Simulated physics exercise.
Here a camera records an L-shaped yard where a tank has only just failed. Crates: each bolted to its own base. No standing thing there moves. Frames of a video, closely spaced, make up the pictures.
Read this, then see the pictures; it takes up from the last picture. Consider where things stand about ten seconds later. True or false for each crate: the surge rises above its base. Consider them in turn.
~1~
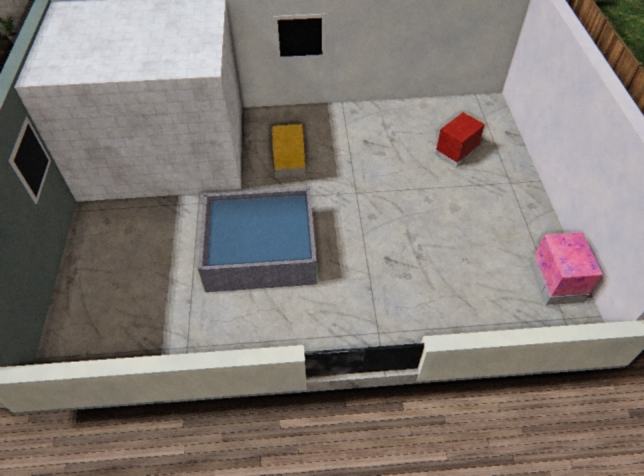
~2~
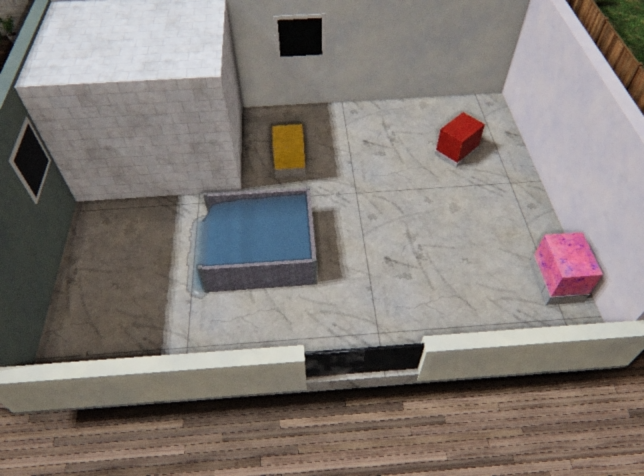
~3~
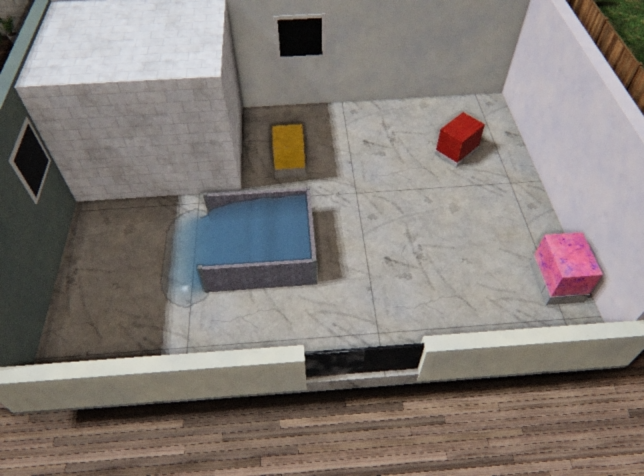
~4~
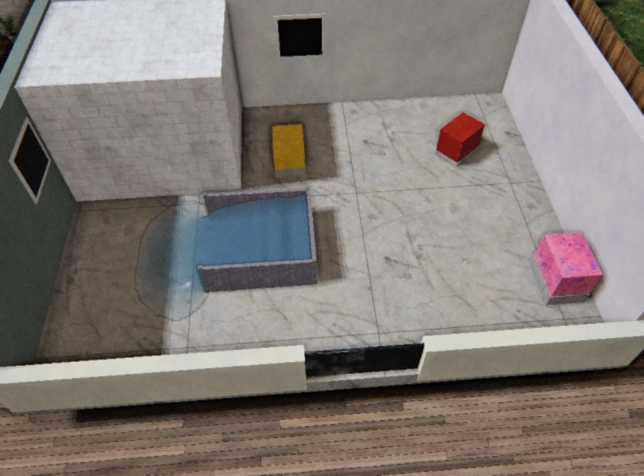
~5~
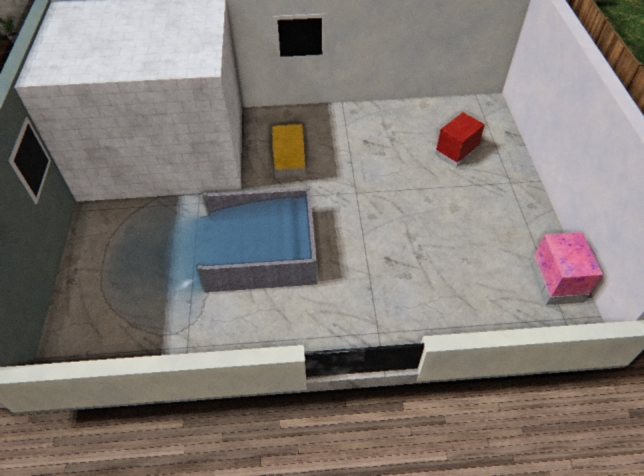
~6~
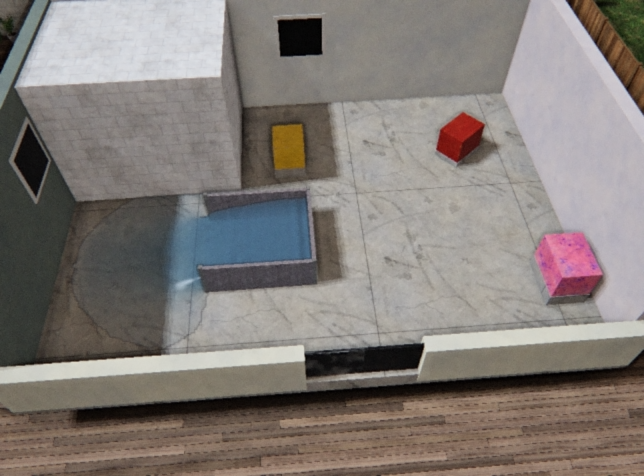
Yellow crate: False; red crate: False; pink crate: False.
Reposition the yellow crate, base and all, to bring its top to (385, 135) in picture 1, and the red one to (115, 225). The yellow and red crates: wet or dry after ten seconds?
I'd say yellow is missed, while red is overtopped.
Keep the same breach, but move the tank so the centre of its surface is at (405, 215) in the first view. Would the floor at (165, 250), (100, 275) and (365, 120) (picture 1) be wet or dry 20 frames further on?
One after the other: Covered, awash, dry.
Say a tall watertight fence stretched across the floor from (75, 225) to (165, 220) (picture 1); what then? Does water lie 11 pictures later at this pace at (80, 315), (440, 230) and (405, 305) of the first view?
Taking the three spots in order: Soaked, spared, spared.
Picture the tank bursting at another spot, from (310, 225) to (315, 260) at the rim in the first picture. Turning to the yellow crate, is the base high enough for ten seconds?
I'd say the yellow crate is untouched.
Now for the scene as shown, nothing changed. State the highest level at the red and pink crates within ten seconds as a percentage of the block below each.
Peak levels: Approx. 20 % then 40 %.
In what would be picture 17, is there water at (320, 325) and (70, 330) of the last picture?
Clear, then swamped.
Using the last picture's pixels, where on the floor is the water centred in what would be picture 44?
Centre point: Around (199, 287).
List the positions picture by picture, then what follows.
Still water in the tank at (258, 229), in the first frame.
Water pours out at (209, 247) and has run to (204, 294), in the second frame.
The front is at (185, 302), out from the gap at (210, 248), in the third frame.
The front is at (156, 221), out from the gap at (210, 248), in the fourth frame.
Water pours out at (210, 249) and has run to (106, 281), in the fifth frame.
Water pours out at (210, 249) and has run to (77, 283), in the sixth frame.
A moment on, water covers 20 % of the floor; the yellow crate not reached, the red crate not reached, the pink crate not reached.
Next, water covers 20 % of the floor; the yellow crate not reached, the red crate not reached, the pink crate not reached.
Then, water covers 25 % of the floor; the yellow crate not reached, the red crate not reached, the pink crate not reached.
Later, water covers 50 % of the floor; the yellow crate water round its plinth, the red crate not reached, the pink crate not reached.
In the end, water covers 70 % of the floor; the yellow crate stayed above the water, the red crate stayed above the water, the pink crate stayed above the water.
